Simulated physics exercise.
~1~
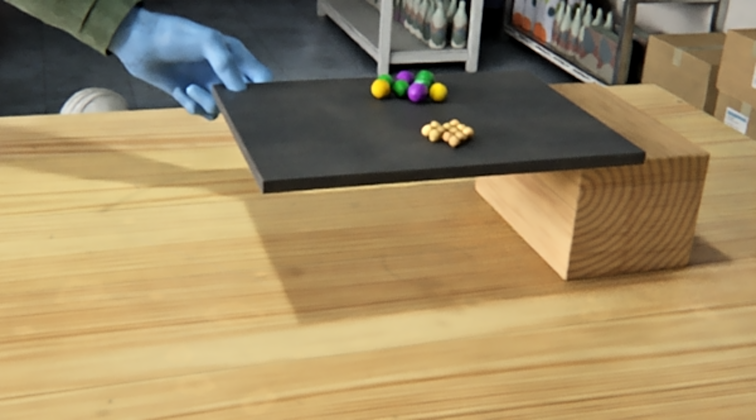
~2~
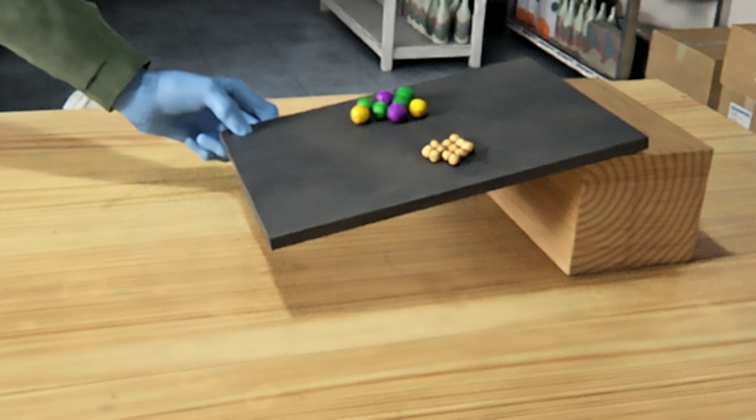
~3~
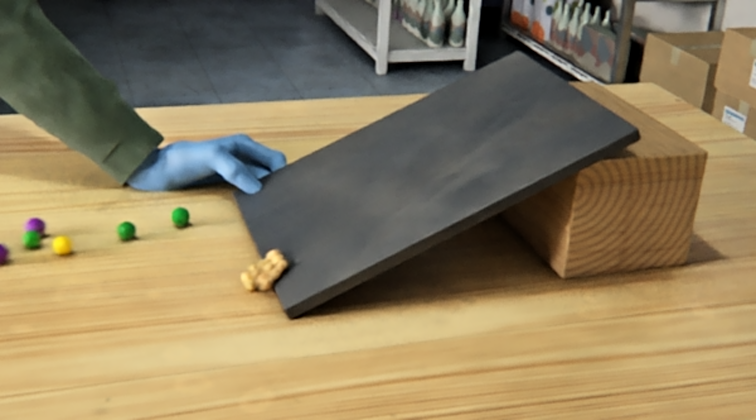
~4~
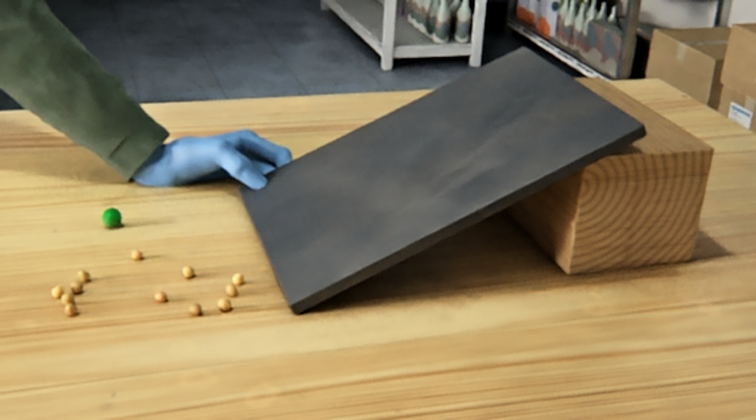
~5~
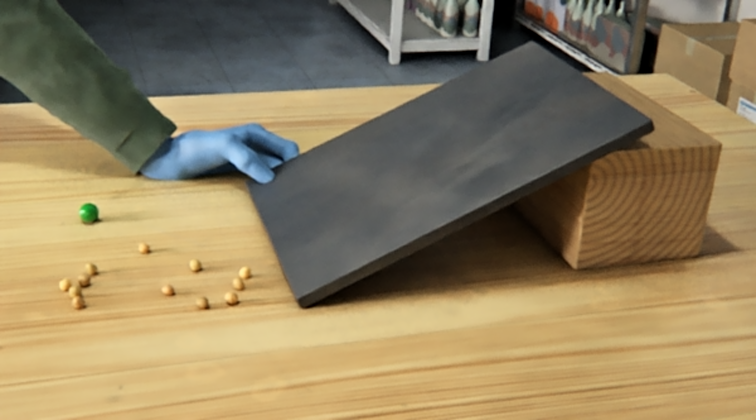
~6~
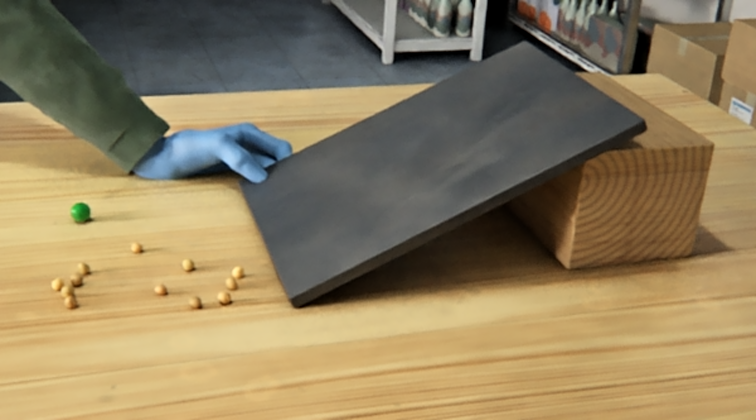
In a workshop with shelves of bottles and cardboard boxes behind, a slightly swaying camera looks across a pale wooden table. A dark board rests its right end on a wooden block, with green, purple and yellow balls toward the back and small tan beads nearer the front, while a blue-gloved hand holds the left end. The hand lowers that end, and both groups stay put at first. Then the coloured balls roll off leftward, and the beads follow in a clump to the board's foot. The beads scatter nearby, while the balls go farther, leaving only one green ball in view.
